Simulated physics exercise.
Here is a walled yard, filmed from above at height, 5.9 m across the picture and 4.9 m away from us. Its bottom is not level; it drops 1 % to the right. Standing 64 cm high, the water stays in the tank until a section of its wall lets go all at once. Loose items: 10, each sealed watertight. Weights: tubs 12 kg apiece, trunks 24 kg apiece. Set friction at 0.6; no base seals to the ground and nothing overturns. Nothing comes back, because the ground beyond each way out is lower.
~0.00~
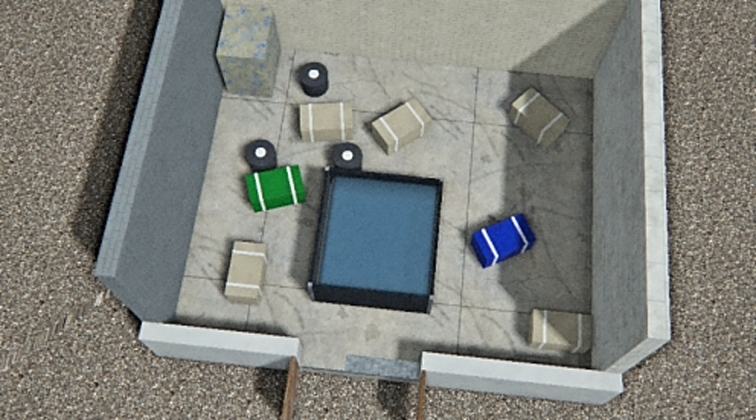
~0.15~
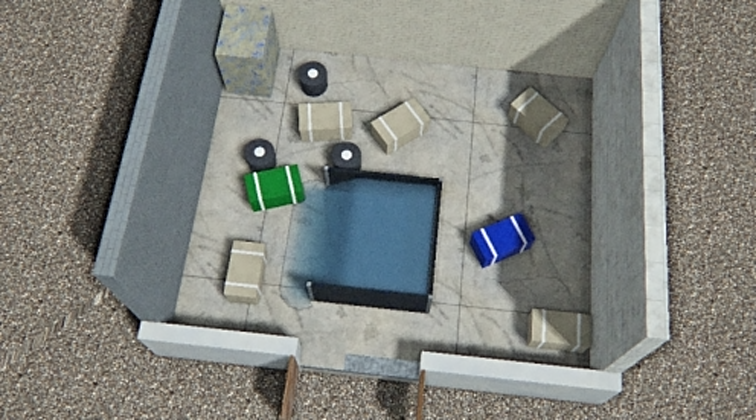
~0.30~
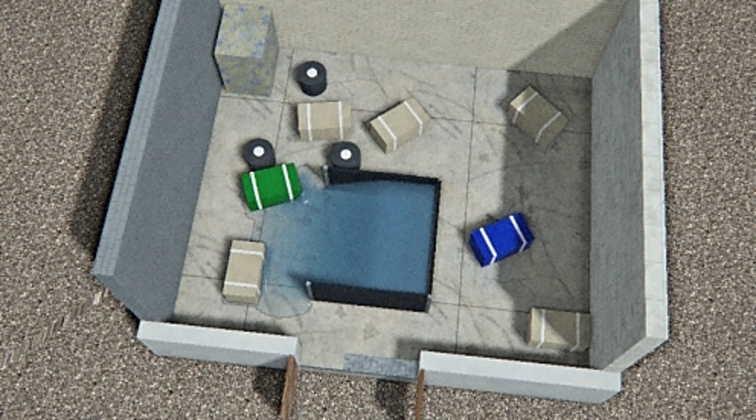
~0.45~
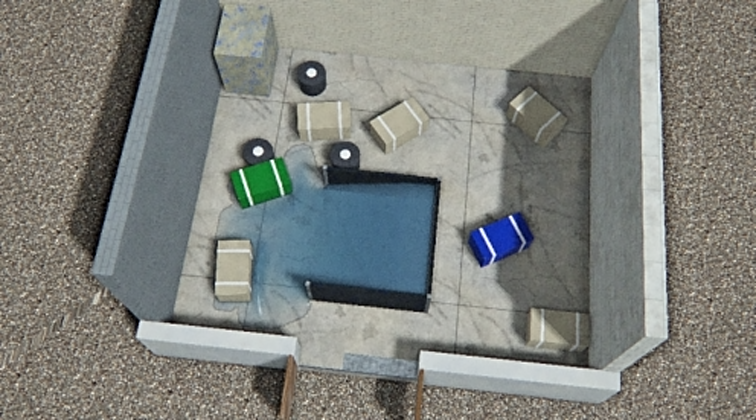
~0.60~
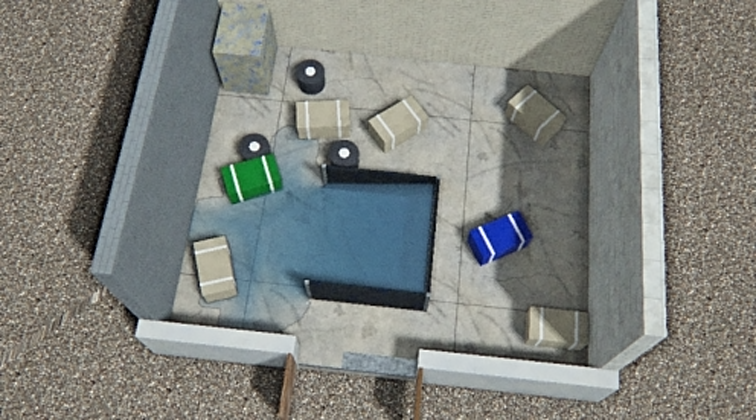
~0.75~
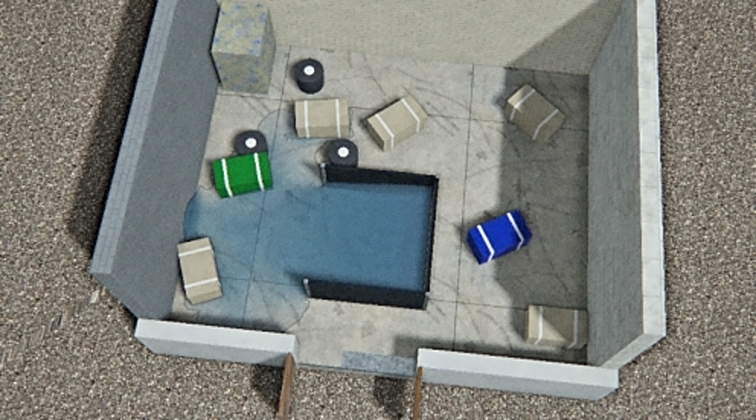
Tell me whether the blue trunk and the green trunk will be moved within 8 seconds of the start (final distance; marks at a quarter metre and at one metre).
Prediction: The blue trunk does not really move, the green trunk is displaced a great deal.
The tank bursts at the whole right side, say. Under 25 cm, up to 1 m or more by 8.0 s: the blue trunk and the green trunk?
Note: Blue trunk swept well away, green trunk unmoved.
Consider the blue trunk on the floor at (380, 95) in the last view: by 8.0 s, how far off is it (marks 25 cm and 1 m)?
It goes a long way.
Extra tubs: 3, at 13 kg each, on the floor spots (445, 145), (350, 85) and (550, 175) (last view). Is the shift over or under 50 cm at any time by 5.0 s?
Note, same order as listed: Inside the limit, beyond the limit, inside the limit.
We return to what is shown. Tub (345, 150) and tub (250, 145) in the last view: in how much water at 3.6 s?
Some 5 cm at the first, some 13 cm at the second.
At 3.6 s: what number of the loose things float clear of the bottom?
That would be 2 of them.
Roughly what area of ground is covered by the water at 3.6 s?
About 18 m2.
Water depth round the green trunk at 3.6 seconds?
Near 9 cm deep.
After 1.6 s the blue trunk is near (500, 233), 0.0 m from its start, aground; the green trunk is near (228, 134), 0.9 m from its start, afloat; 0 of 10 are out; 3 afloat.
After 3.6 s the blue trunk is near (500, 233), 0.0 m from its start, aground; the green trunk is near (343, 84), 1.9 m from its start, aground; 0 of 10 are out; 2 afloat.
After 5.6 s the blue trunk is near (500, 233), 0.0 m from its start, aground; the green trunk is near (496, 65), 4.0 m from its start, afloat; 0 of 10 are out; 2 afloat.
After 8.0 s the blue trunk is near (500, 233), 0.0 m from its start, aground; the green trunk is near (544, 105), 4.3 m from its start, afloat; 0 of 10 are out; 5 afloat.
